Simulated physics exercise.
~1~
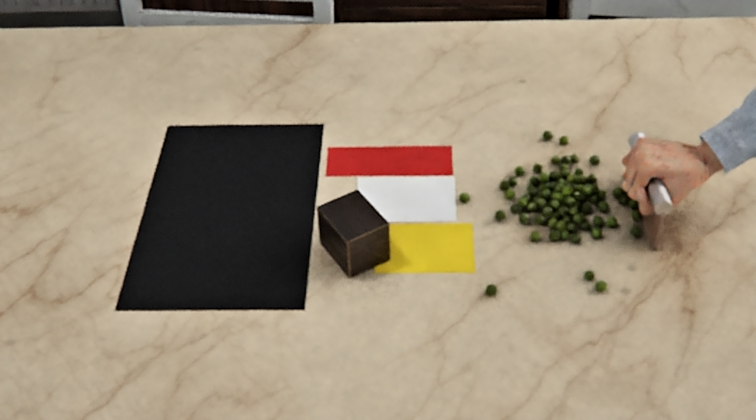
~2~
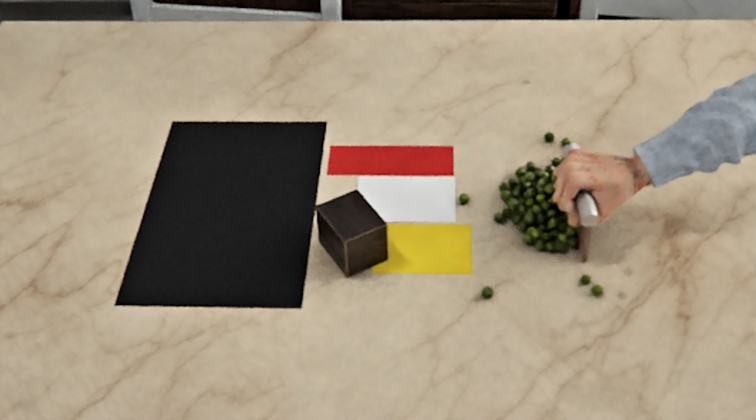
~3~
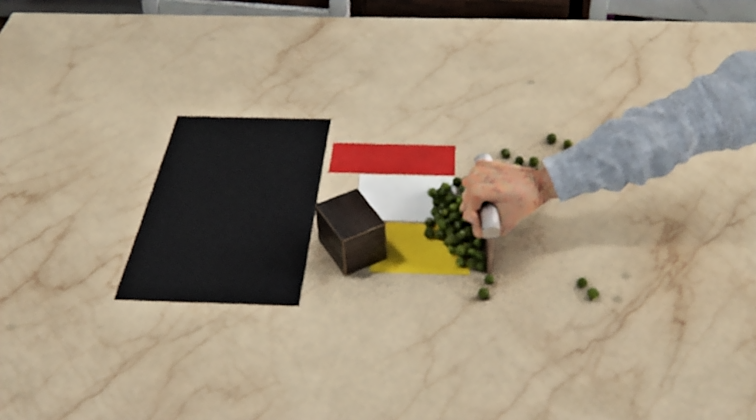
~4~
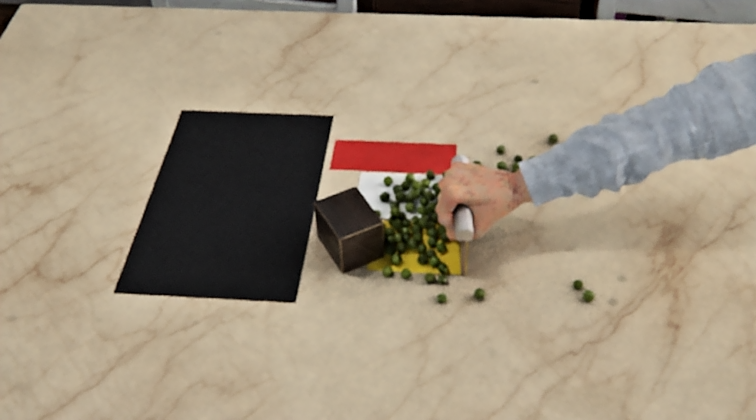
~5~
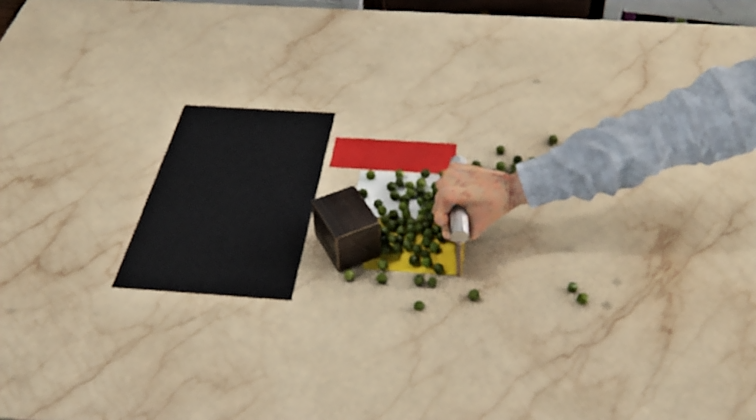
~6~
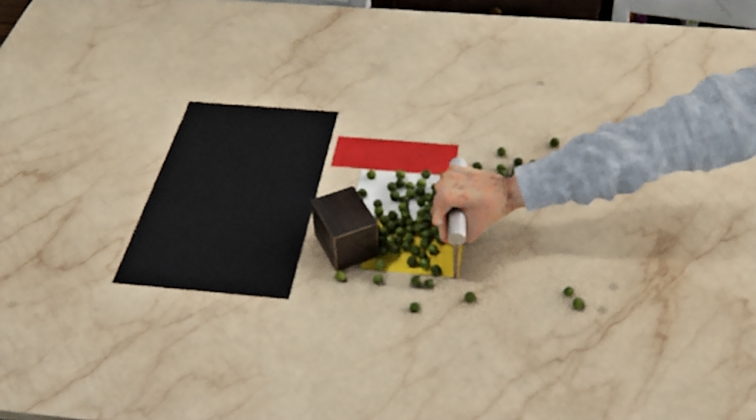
A pale, brown-veined marble tabletop is seen from above at an angle, with the view drifting slightly sideways. A large black mat lies on the left, with smaller red, white and yellow mats beside it, a dark block near the white and yellow ones, and small green olives scattered on the right. A hand in a light blue-grey sleeve pushes a scraper left, bunching the olives and sweeping them onto the white and yellow mats. They spread up to the block as the scraper slows and stops. Olives finally cover parts of both mats, with stragglers around them, while the red and black mats stay clear.
